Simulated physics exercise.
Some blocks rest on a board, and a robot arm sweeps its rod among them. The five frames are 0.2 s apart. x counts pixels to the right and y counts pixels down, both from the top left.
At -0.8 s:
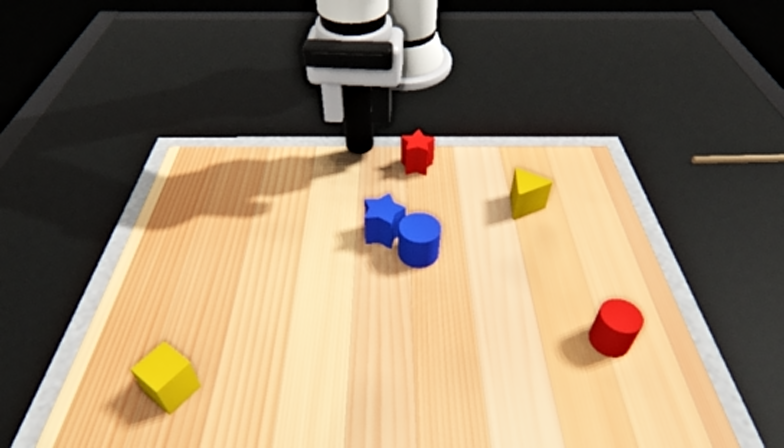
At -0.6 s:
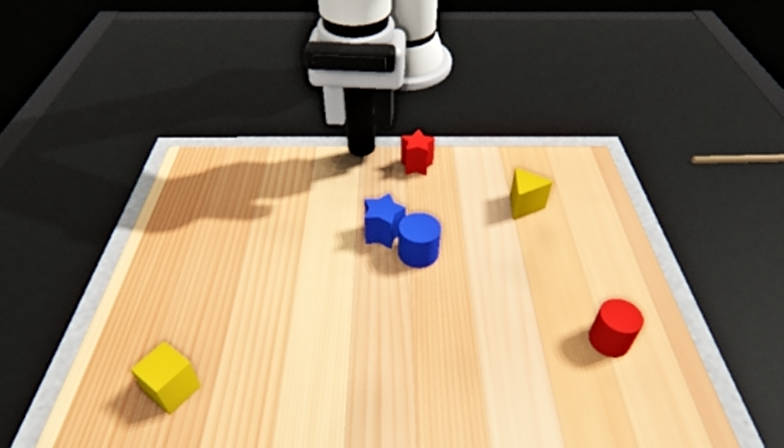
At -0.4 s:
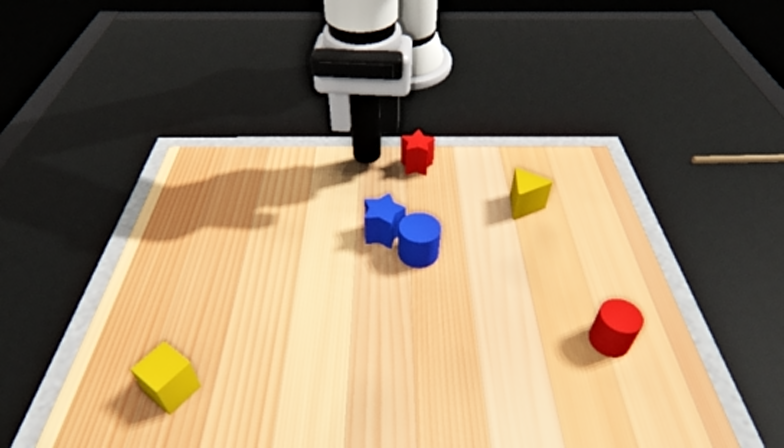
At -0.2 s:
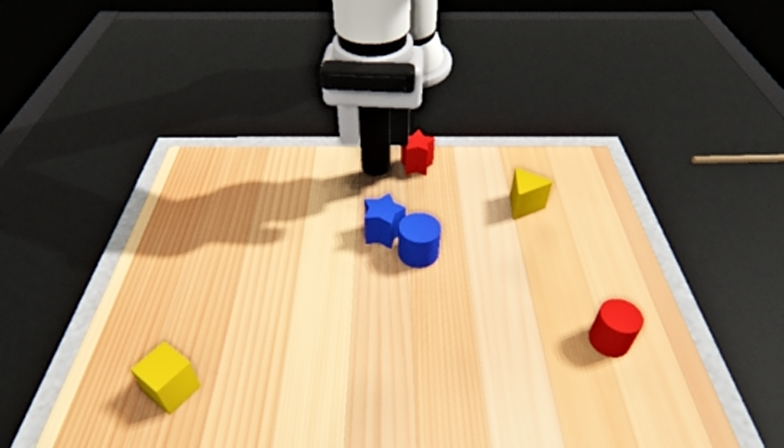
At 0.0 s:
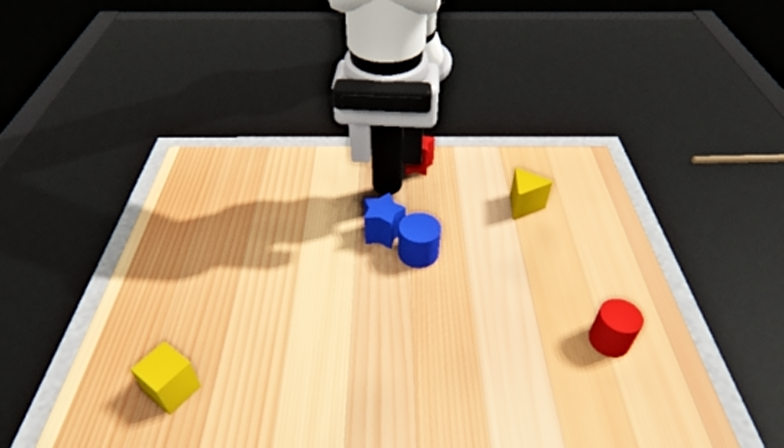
At first, a robot arm holds its dark rod near the far edge of a wooden board, left of a red star-shaped block. The rod then moves nearer and slightly right, up to the blue star beside a blue round block, partly hiding the red star, while the blocks barely move.
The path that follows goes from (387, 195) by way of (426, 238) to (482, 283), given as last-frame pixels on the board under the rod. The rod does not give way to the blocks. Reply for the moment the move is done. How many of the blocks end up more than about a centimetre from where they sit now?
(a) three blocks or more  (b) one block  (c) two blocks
Option b.
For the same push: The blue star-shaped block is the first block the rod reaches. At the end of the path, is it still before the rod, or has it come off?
It will get left beside or behind the rod.
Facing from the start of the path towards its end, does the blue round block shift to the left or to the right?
Out to the right.
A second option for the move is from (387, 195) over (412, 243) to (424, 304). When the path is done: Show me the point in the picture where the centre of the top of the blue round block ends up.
I'd place it at (464, 296), taking the centre of its top.
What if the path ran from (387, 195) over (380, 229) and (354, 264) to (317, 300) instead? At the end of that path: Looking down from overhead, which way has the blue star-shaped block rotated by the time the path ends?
It swings round anticlockwise.
On the path given first. One third of the way, rod at (412, 216); nothing pushed yet.
Two thirds of the way, rod at (445, 246); blue star-shaped block at (382, 209); blue round block at (430, 253).
At the end, rod at (483, 275); blue star-shaped block at (382, 209); red star-shaped block in place; blue round block at (431, 257).
